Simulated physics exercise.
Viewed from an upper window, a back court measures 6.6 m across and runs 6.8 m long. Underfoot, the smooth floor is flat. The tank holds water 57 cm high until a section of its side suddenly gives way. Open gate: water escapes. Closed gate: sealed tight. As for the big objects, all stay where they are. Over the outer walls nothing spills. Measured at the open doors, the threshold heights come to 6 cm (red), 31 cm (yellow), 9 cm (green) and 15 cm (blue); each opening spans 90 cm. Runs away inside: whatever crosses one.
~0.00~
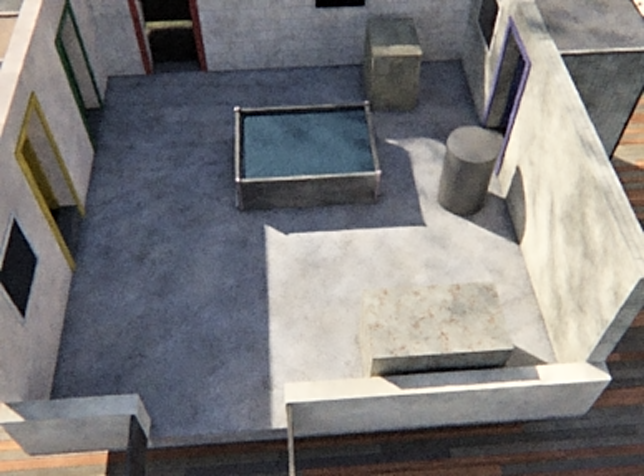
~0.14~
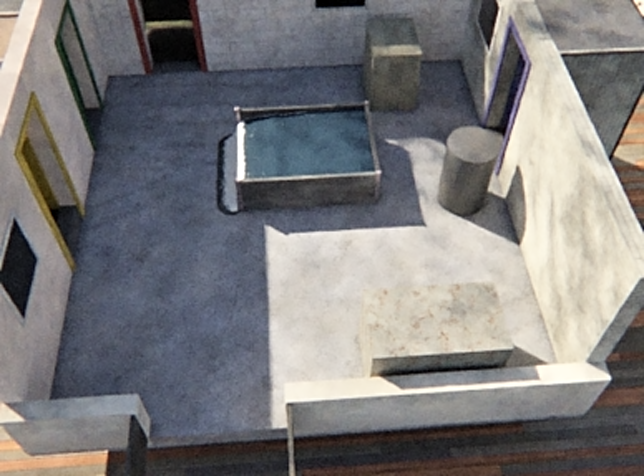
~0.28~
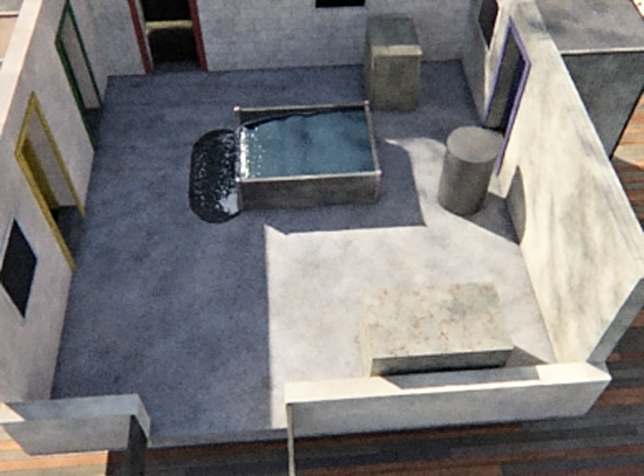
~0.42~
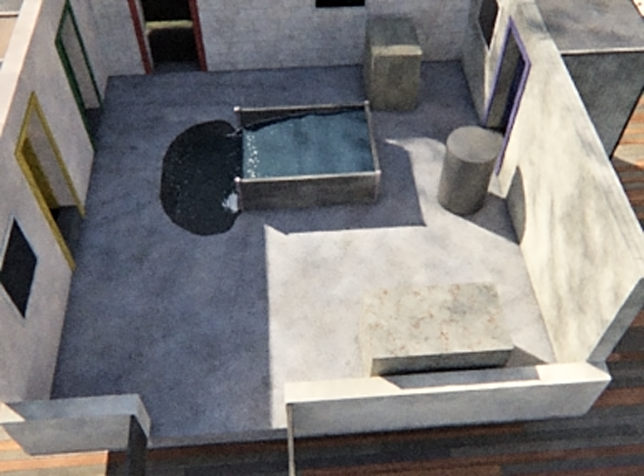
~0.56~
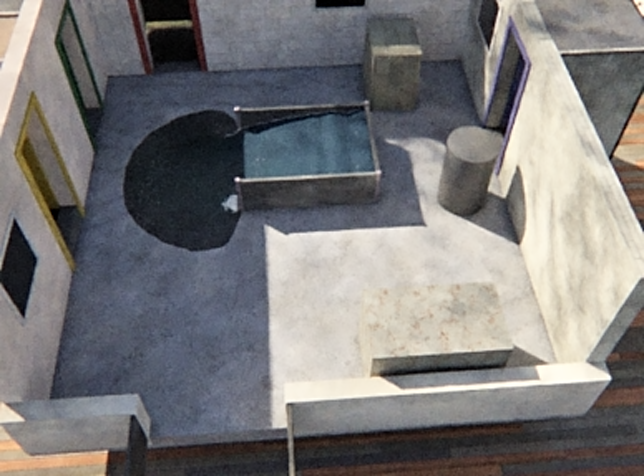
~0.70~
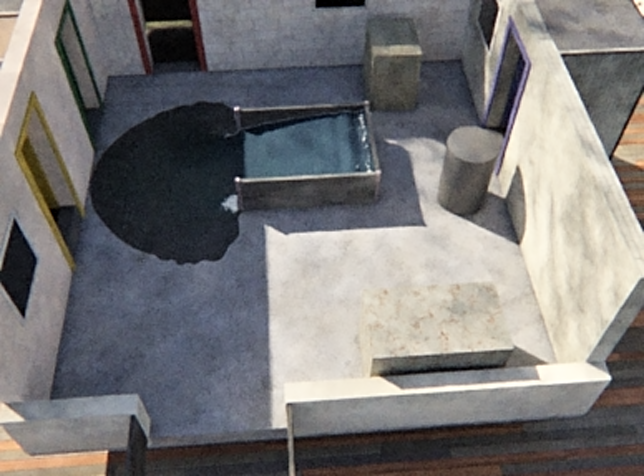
Water pours from the left side of a tank and spreads across the courtyard floor.
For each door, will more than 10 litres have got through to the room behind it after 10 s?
The red door: Yes, more than 10 litres; the yellow door: No, not more than 10 litres; the green door: Yes, more than 10 litres; the blue door: No, not more than 10 litres.
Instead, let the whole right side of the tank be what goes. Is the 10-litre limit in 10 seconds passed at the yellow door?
So for yellow: No.
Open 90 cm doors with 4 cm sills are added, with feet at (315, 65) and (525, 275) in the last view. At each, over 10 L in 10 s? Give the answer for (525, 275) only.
Result for that door: Limit not passed.
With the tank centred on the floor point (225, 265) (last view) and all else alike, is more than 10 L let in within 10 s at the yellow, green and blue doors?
Yellow: Too much; green: Within limit; blue: Within limit.
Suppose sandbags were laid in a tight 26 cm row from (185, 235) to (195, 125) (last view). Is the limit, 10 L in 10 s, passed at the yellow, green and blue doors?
Result - yellow: No, not exceeded, green: No, not exceeded, blue: No, not exceeded.
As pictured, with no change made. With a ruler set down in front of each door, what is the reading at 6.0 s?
Depths: Red door 9 cm, yellow door 6 cm, green door 9 cm, blue door 0 cm.
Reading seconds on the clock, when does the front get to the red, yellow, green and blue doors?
Red = 1.8 s, yellow = 0.9 s, green = 0.9 s, blue = 6.5 s.
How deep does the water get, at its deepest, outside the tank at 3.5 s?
I'd put it at close to 24 cm.
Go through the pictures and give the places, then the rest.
The first picture shows still water, 57 cm deep, in the tank at (305, 144).
In the second picture, water pours out at (242, 163) and has run 0.9 m, to a hidden place; typically 8 cm deep outside, 57 cm at the tank's back.
In the third picture, water pours out at (242, 165) and has run 1.1 m, to (211, 136); typically 10 cm deep outside, 57 cm at the tank's back.
In the fourth picture, the front is at (177, 218), 1.4 m from the gap at (242, 166); 2.3 m2 of floor is under water; 57 cm left at the back of the tank.
In the fifth picture, the front is at (133, 165), 1.8 m from the gap at (242, 166); 3.8 m2 of floor is under water; 55 cm left at the back of the tank.
In the sixth picture, water pours out at (242, 166) and has run 2.3 m, to (96, 186); typically 5 cm deep outside, 50 cm at the tank's back.
After 1.4 s water covers 25 % of the floor and is deepest (30 cm) near (90, 181); red door not reached, yellow door 20 cm at the sill, 0 L in, green door 19 cm at the sill, 6 L in, blue door not reached.
After 2.2 s water covers 25 % of the floor and is deepest (32 cm) near (108, 80); red door 2 cm at the sill, 0 L in, yellow door 23 cm at the sill, 0 L in, green door 22 cm at the sill, 45 L in, blue door not reached.
After 3.5 s water covers 40 % of the floor and is deepest (24 cm) near (107, 86); red door 10 cm at the sill, 6 L in, yellow door 14 cm at the sill, 0 L in, green door 15 cm at the sill, 98 L in, blue door not reached.
After 6.0 s water covers 65 % of the floor and is deepest (12 cm) near (348, 391); red door 9 cm at the sill, 36 L in, yellow door 6 cm at the sill, 0 L in, green door 9 cm at the sill, 114 L in, blue door not reached.
After 10.0 s water covers 90 % of the floor and is deepest (8 cm) near (295, 84); red door 4 cm at the sill, 43 L in, yellow door 3 cm at the sill, 0 L in, green door 4 cm at the sill, 115 L in, blue door 4 cm at the sill, 0 L in.
